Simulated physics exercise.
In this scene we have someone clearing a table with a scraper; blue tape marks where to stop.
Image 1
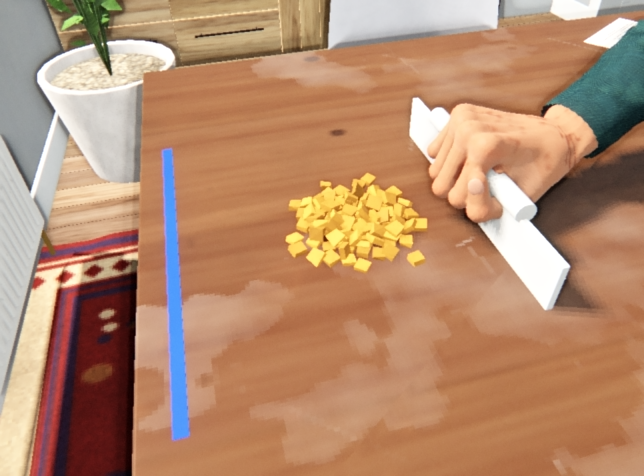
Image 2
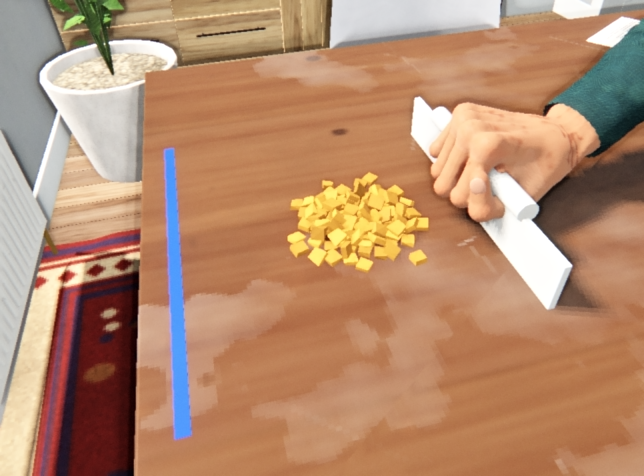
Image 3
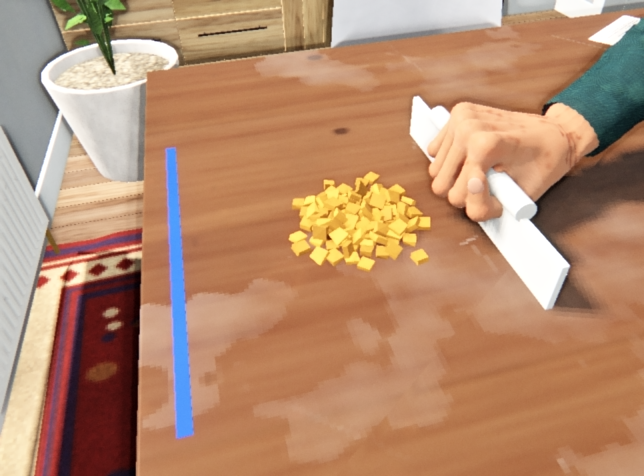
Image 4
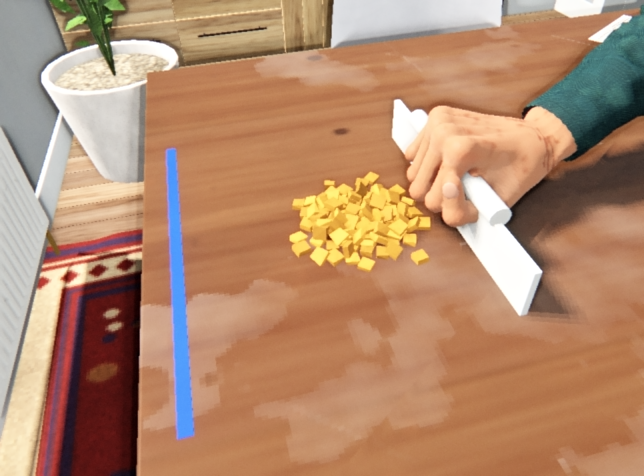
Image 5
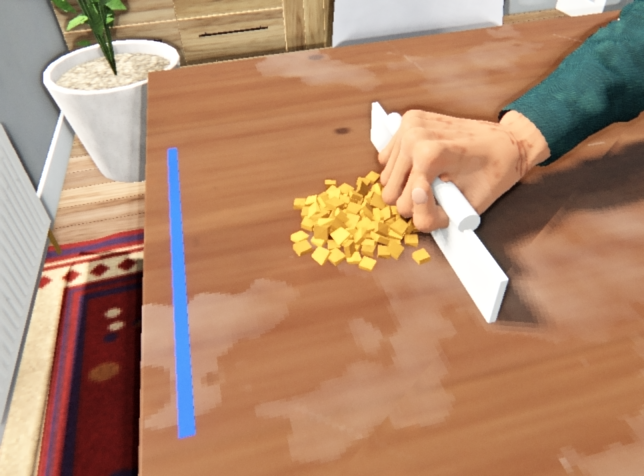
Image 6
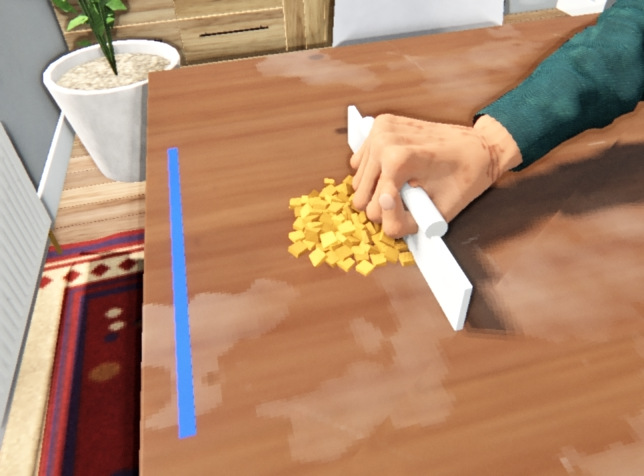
On a wooden table, a hand holding a white scraper pauses, then slides left, pushing a heap of small yellow pieces slightly.
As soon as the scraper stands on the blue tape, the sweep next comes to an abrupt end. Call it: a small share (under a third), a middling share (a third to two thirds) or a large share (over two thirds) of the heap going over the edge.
A large share.
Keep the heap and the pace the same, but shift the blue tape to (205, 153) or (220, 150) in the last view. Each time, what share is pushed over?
30 % and 10 %.
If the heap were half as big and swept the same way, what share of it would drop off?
Roughly 80 percent.
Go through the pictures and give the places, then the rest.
In the first frame, scraper at (542, 269), at rest; blue tape at (168, 159), about two fingers from the edge; edge at (137, 266); the heap at (357, 222), small crackers.
In the second frame, scraper at (544, 269), at rest.
In the third frame, scraper at (542, 269); the heap at (360, 221).
In the fourth frame, scraper at (517, 274).
In the fifth frame, scraper at (485, 281); the heap at (362, 221).
In the sixth frame, scraper at (452, 288); blue tape at (173, 158); edge at (143, 265); the heap at (346, 217), most pushed along.
Soon, scraper still moving, near (277, 198); heap all on the table, its front near (186, 264).
A while on, scraper stopped at the blue tape; heap about two thirds over the edge.
Towards the end, scraper stopped at the blue tape; heap most over the edge.
Finally, scraper stopped at the blue tape; heap most over the edge.
